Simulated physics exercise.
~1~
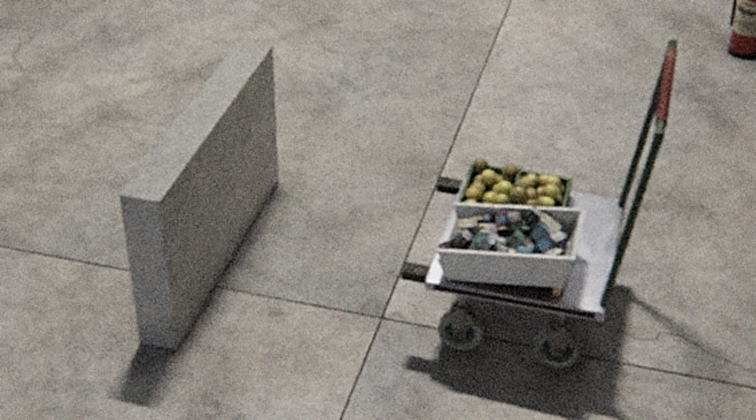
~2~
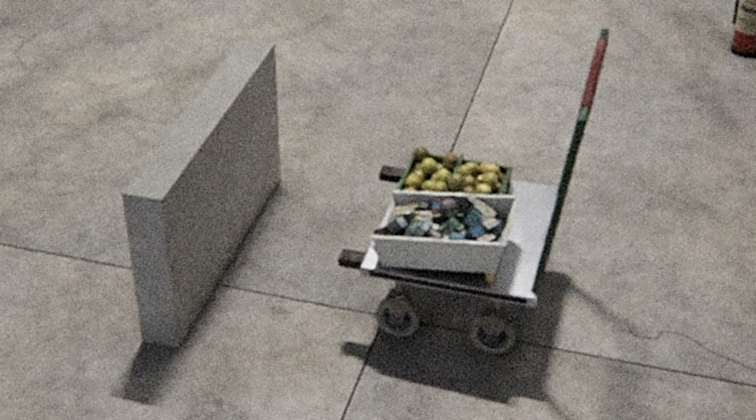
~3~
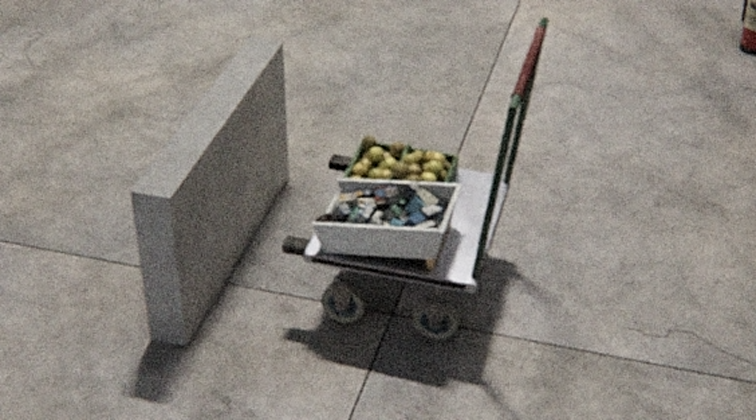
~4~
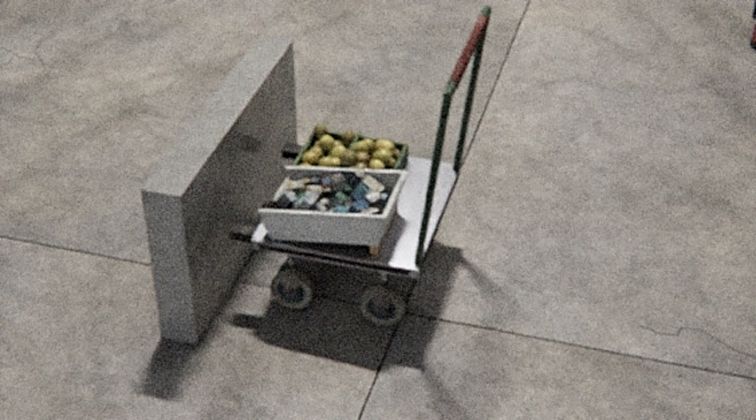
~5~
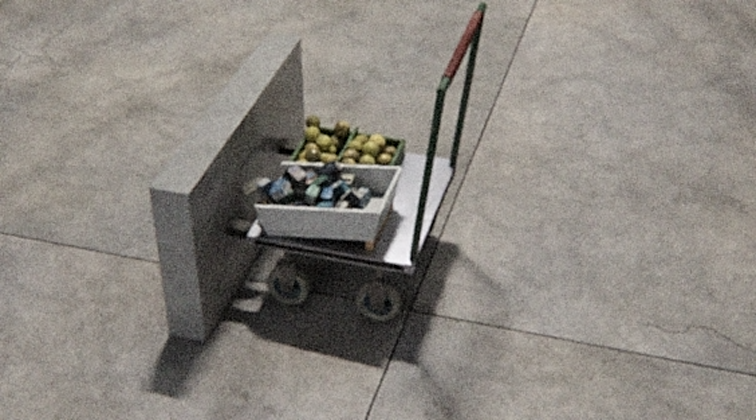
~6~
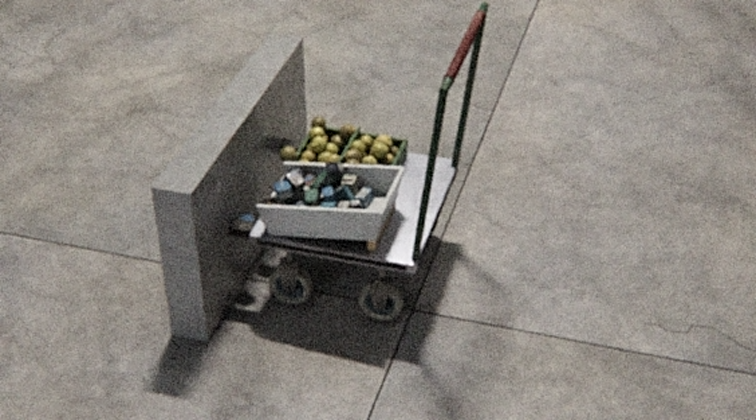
A small trolley carrying a white crate of little cartons and a green crate of yellow apples rolled left until it stopped against a grey wall, jolting the loads forward, and a few cartons spilled down to the floor beside the wall.
